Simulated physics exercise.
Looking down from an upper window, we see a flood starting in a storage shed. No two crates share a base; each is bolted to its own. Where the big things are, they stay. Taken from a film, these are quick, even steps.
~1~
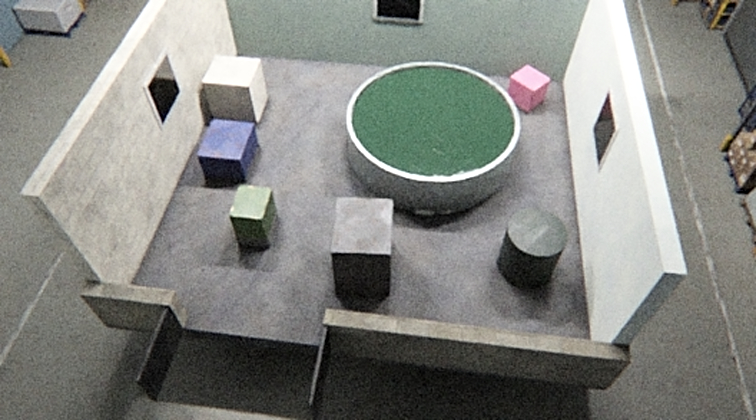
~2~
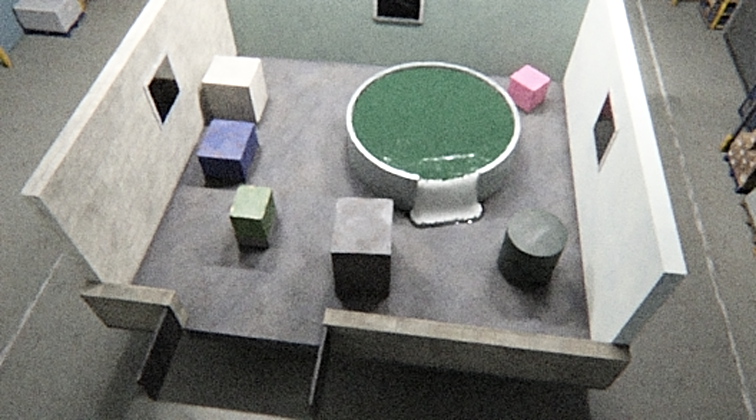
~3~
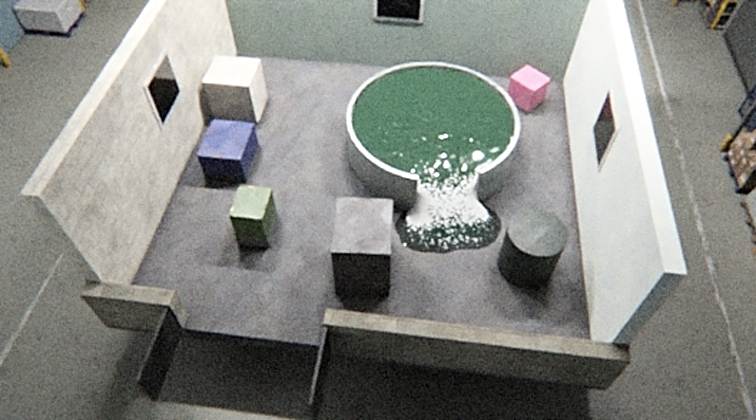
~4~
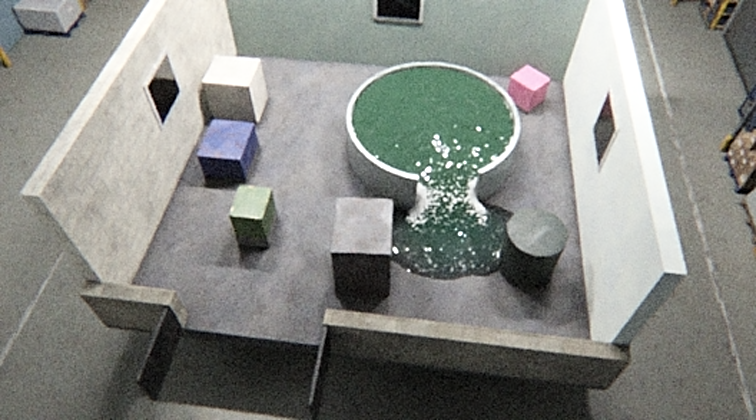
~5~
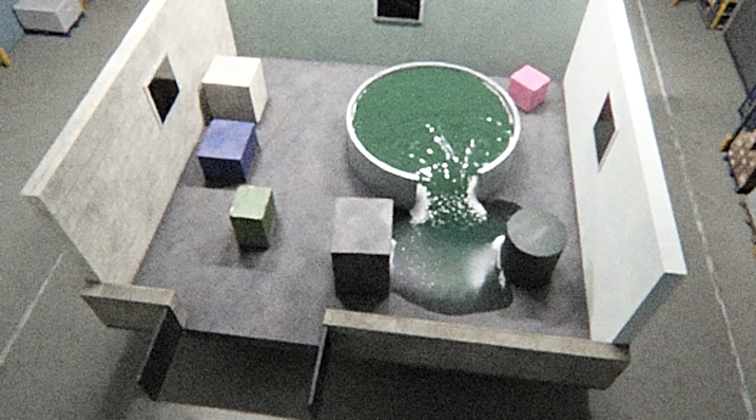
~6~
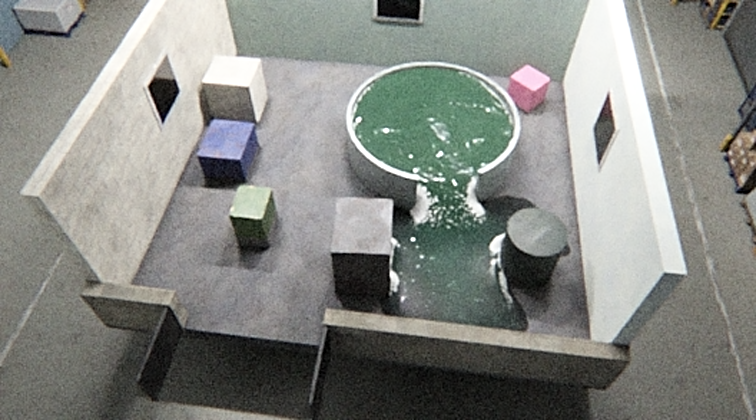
A big round pool of green water opened at its front edge, and the water poured out in white froth, spread across the gray floor, and ran between a dark box and a dark cylinder.
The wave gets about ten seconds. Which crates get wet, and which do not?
Crate by crate: The green crate does not, the blue crate does, the pink crate does.
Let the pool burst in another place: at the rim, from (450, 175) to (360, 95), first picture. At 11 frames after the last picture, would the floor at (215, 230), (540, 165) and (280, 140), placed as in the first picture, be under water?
Taking the points one after the other, they come out inundated, not soaked and inundated.
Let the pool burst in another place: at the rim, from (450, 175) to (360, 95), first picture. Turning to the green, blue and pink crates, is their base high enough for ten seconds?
Going crate by crate, the green one is caught, then the blue one is caught, then the pink one is caught.
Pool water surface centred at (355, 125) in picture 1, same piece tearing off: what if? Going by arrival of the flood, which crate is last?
It is the pink-painted one.
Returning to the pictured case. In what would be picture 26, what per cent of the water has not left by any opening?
100 %.
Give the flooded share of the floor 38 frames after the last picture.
Share estimate: About 85 per cent.
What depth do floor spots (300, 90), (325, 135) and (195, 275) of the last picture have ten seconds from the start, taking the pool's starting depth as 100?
About 12 per cent, then 8 per cent, then 12 per cent.
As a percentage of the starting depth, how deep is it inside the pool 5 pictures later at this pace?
Near 78 in a hundred.
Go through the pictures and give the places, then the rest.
In the first picture, still water in the pool at (432, 119).
In the second picture, the front is at (412, 219), out from the gap at (447, 199).
In the third picture, the front is at (492, 236), out from the gap at (446, 201).
In the fourth picture, the front is at (492, 269), out from the gap at (446, 201).
In the fifth picture, the front is at (503, 302), out from the gap at (446, 201).
In the sixth picture, the front is at a hidden place, out from the gap at (446, 201).
A moment on, water covers 20 % of the floor; the green crate not reached, the blue crate not reached, the pink crate not reached.
Next, water covers 35 % of the floor; the green crate water round its plinth, the blue crate not reached, the pink crate not reached.
Then, water covers 50 % of the floor; the green crate water round its plinth, the blue crate water round its plinth, the pink crate water round its plinth.
Later, water covers 85 % of the floor; the green crate water round its plinth, the blue crate water round its plinth, the pink crate water round its plinth.
In the end, water covers 100 % of the floor; the green crate stayed above the water, the blue crate was topped, the pink crate was topped.
